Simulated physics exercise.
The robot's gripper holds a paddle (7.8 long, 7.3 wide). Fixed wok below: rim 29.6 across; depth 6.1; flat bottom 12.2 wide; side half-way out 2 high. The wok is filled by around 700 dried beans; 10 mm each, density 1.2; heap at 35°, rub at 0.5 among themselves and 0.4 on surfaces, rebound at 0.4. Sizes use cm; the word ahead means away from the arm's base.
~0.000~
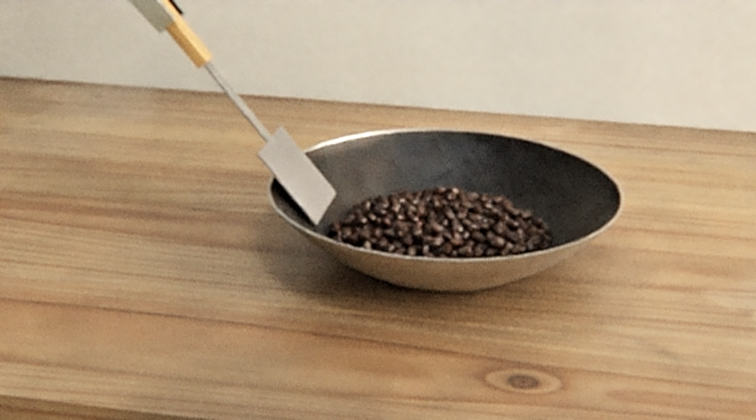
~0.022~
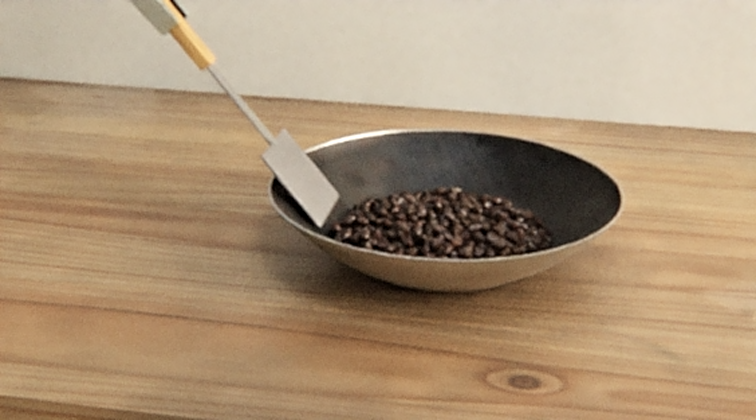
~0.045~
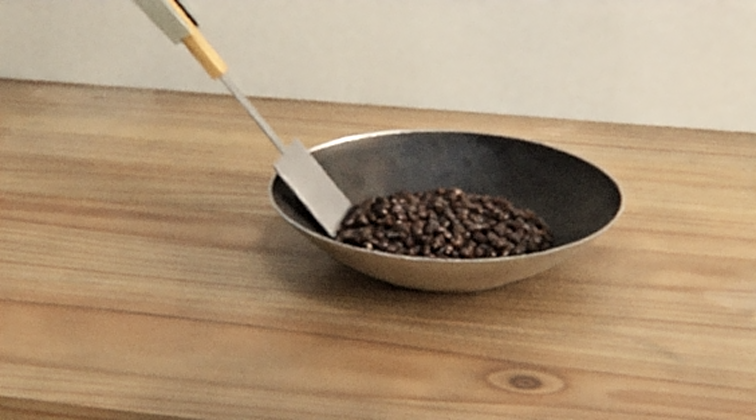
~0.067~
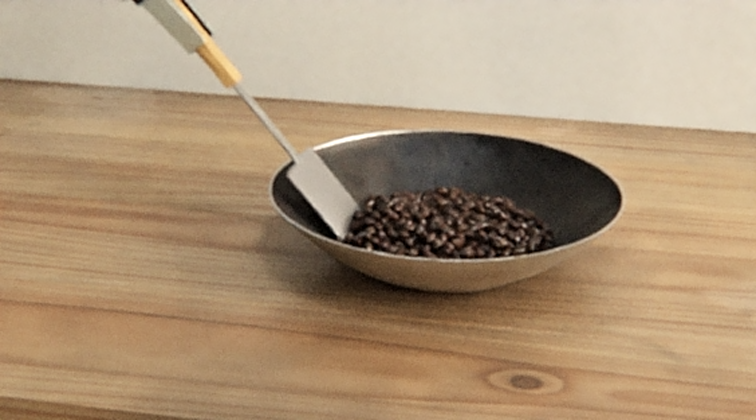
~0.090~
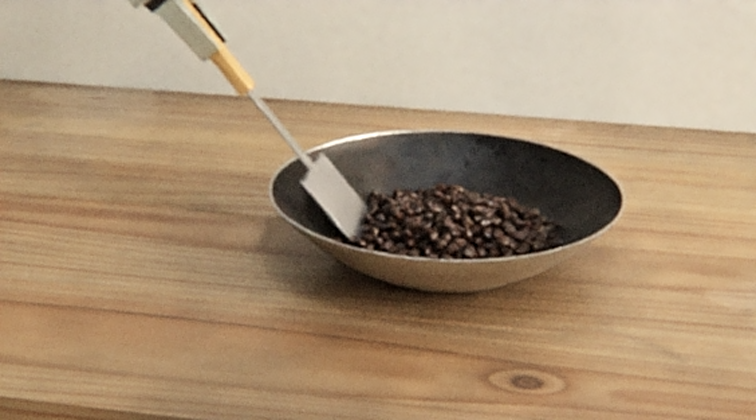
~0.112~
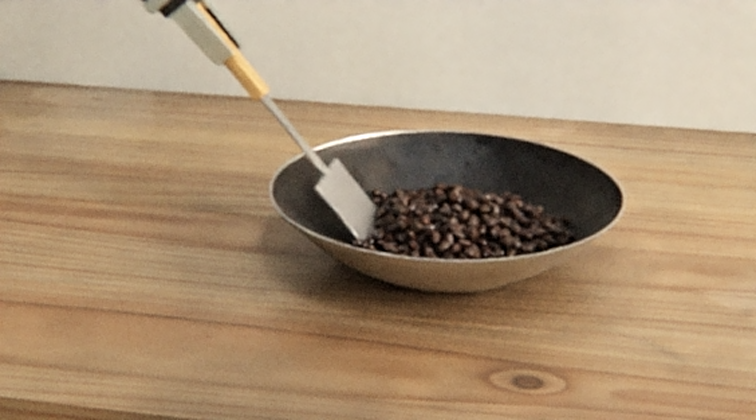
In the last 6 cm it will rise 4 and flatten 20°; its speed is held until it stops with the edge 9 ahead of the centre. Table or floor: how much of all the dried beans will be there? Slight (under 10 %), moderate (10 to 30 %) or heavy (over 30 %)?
Slight.
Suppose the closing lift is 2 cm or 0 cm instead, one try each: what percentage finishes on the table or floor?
0 and 10 per cent.
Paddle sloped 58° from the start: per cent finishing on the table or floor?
It would then be close to 5 %.
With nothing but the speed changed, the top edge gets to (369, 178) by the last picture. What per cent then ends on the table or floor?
Expect about 20 per cent there.
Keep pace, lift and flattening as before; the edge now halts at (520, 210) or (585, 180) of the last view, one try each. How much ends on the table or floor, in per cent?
Around 0 per cent for the first try and 20 per cent for the second.
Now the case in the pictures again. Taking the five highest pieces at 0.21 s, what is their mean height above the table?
Somewhere around 5 centimetres high.
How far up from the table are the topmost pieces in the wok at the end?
Top of the heap: Roughly 7.5 cm above the table top.
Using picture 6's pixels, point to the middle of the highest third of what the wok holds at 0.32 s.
Roughly pixel (560, 213).
By 0.21 s, sloping 50°, highest piece 6 above the table; 695 in the wok.
By 0.32 s, sloping 43°, highest piece 7 above the table; 695 in the wok.
By 0.57 s, sloping 30°, highest piece 7 above the table; 679 in the wok, 10 on the table or floor, 6 on the blade or in flight.
By 1.62 s, sloping 30°, highest piece 7 above the table; 678 in the wok, 17 on the table or floor.
Final count, 678 in the wok, 17 on the table or floor. That is 2 % on the table or floor.
